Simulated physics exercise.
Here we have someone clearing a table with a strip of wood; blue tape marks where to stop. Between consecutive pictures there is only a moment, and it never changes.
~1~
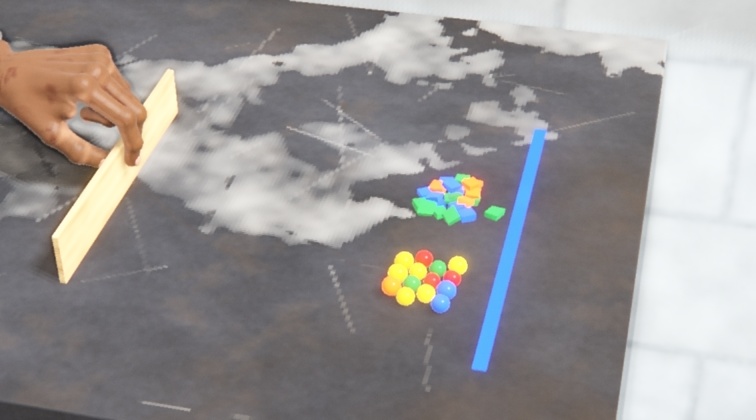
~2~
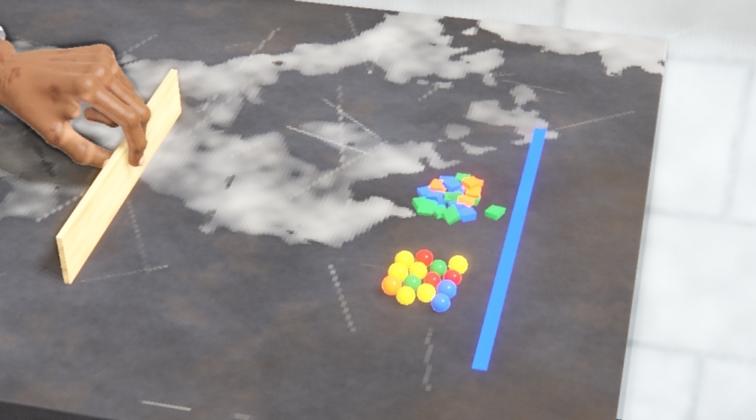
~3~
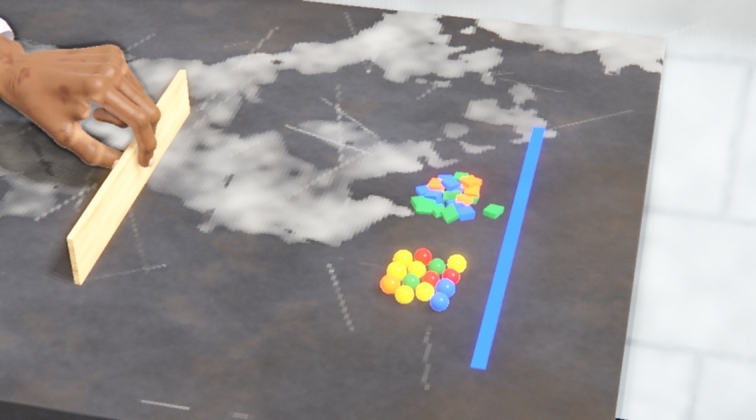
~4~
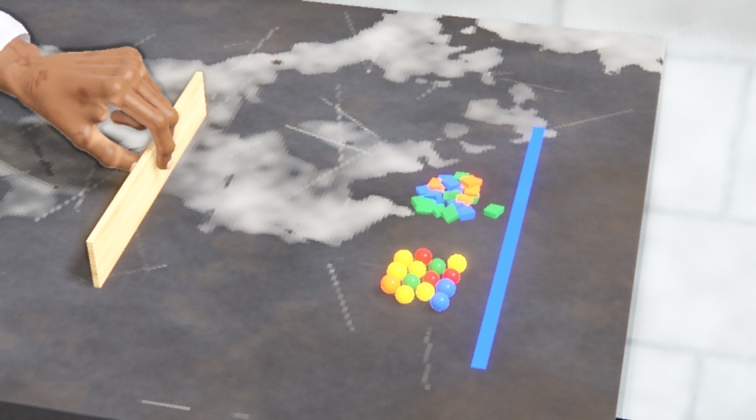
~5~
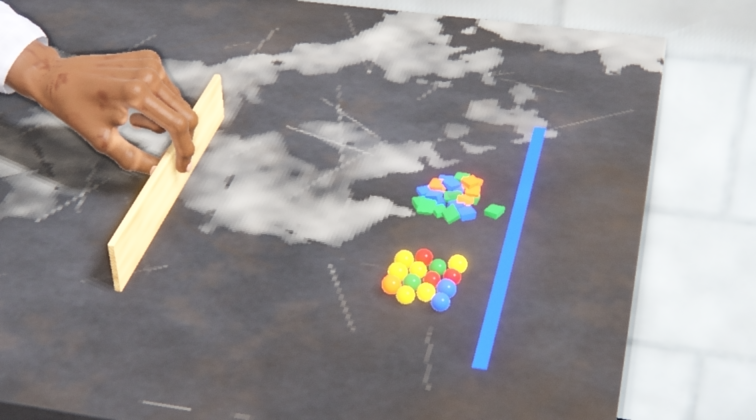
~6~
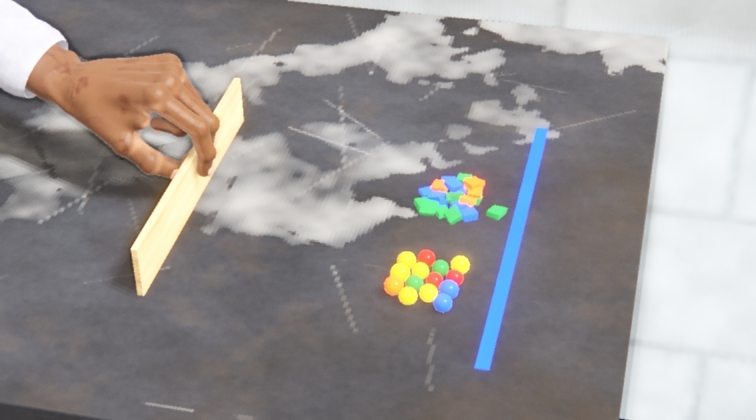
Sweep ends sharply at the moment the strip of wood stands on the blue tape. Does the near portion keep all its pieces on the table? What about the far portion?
The near portion loses some; the far portion keeps them all.
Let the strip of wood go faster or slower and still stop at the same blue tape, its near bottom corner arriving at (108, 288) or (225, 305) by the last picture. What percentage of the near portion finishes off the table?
Try 1: About 0 percent. Try 2: About 100 percent.
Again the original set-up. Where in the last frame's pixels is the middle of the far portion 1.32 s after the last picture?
About (558, 208).
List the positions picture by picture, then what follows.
Strip of wood near (68, 246), at rest; blue tape near (538, 140), well back from the edge; edge at (638, 260); near portion near (432, 281), a few gumballs; far portion near (451, 199), a few mosaic tiles, in the first frame.
Strip of wood near (72, 246); far portion near (451, 198), in the second frame.
Strip of wood near (82, 247); near portion near (431, 280), in the third frame.
Strip of wood near (102, 250); far portion near (450, 197), in the fourth frame.
Strip of wood near (123, 254); near portion near (432, 280), in the fifth frame.
Strip of wood near (145, 258); blue tape near (540, 139); edge at (640, 258); near portion near (434, 281); far portion near (453, 198), in the sixth frame.
Then, 0.51 s on from there, strip of wood still moving, near (359, 177); near portion all on the table, its front near (460, 265); far portion all on the table, its front near (496, 212).
Then, 1.04 s on from there, strip of wood stopped at the blue tape; near portion all on the table, its front near (567, 274); far portion all on the table, its front near (588, 226).
Then, 1.32 s on from there, strip of wood stopped at the blue tape; near portion all on the table, its front near (647, 307); far portion all on the table, its front near (589, 226).
In the end, strip of wood stopped at the blue tape; near portion the whole lot over the edge; far portion all on the table, its front near (589, 226).
